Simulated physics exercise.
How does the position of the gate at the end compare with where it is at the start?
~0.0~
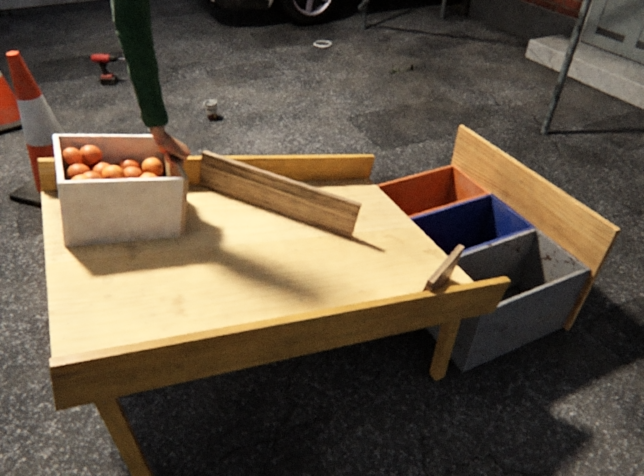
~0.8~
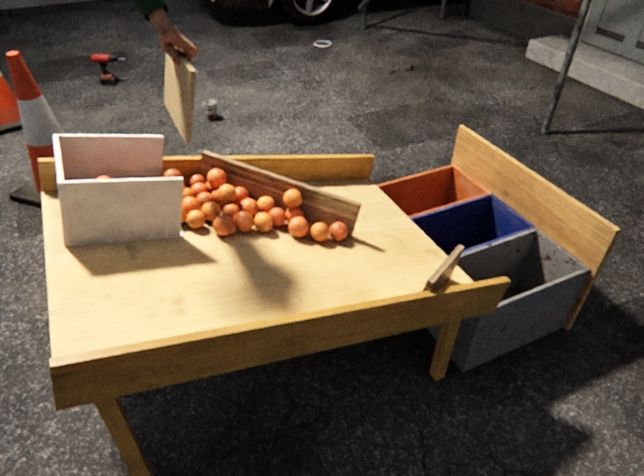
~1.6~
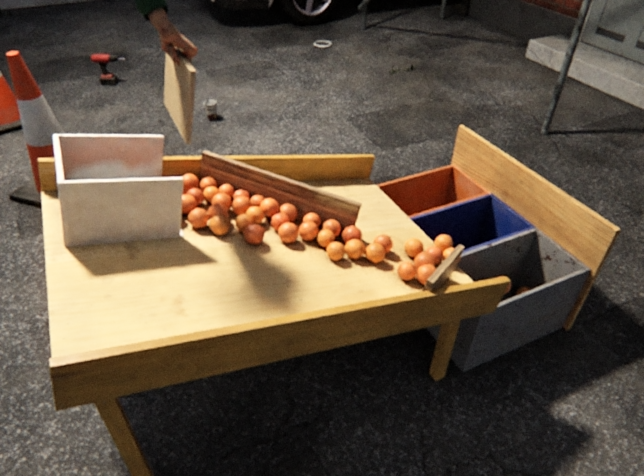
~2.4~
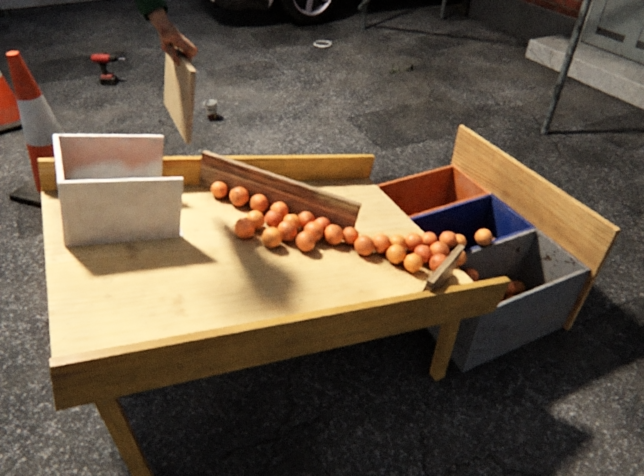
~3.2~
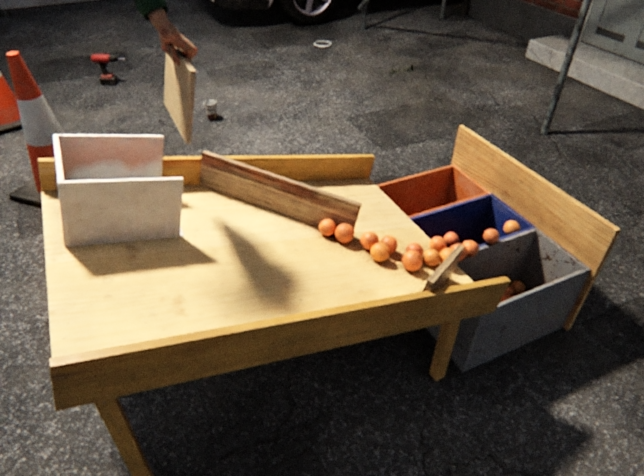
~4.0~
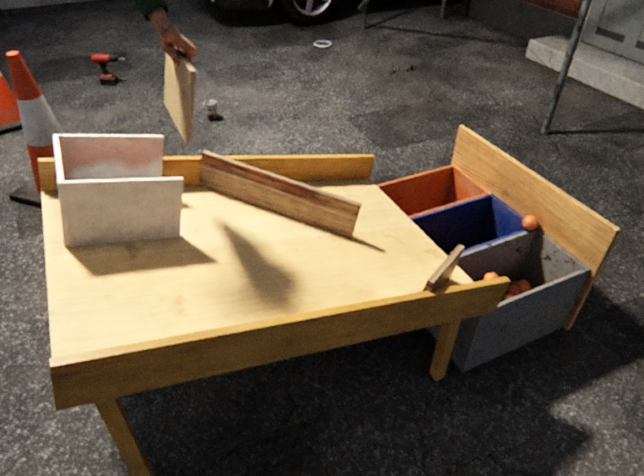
At the start the gate is down at the right side of the white pen, closing in the oranges. At the end the hand holds it up in the air, above the far edge of the table and clear of the pen.
Oranges fill a white pen at the upper left of a sloping wooden table, seen from above on a dark paved floor. Two angled boards stand on the table, with an orange tote, a blue tub and a grey bin beyond its right end. A hand in a green sleeve lifts the gate from the pen, and the oranges spill out to the right. They roll along the long board, bunch at the small one and drop off toward the blue tub and grey bin. Finally the table is clear, oranges show in the grey bin, and one is by the blue tub's far corner.
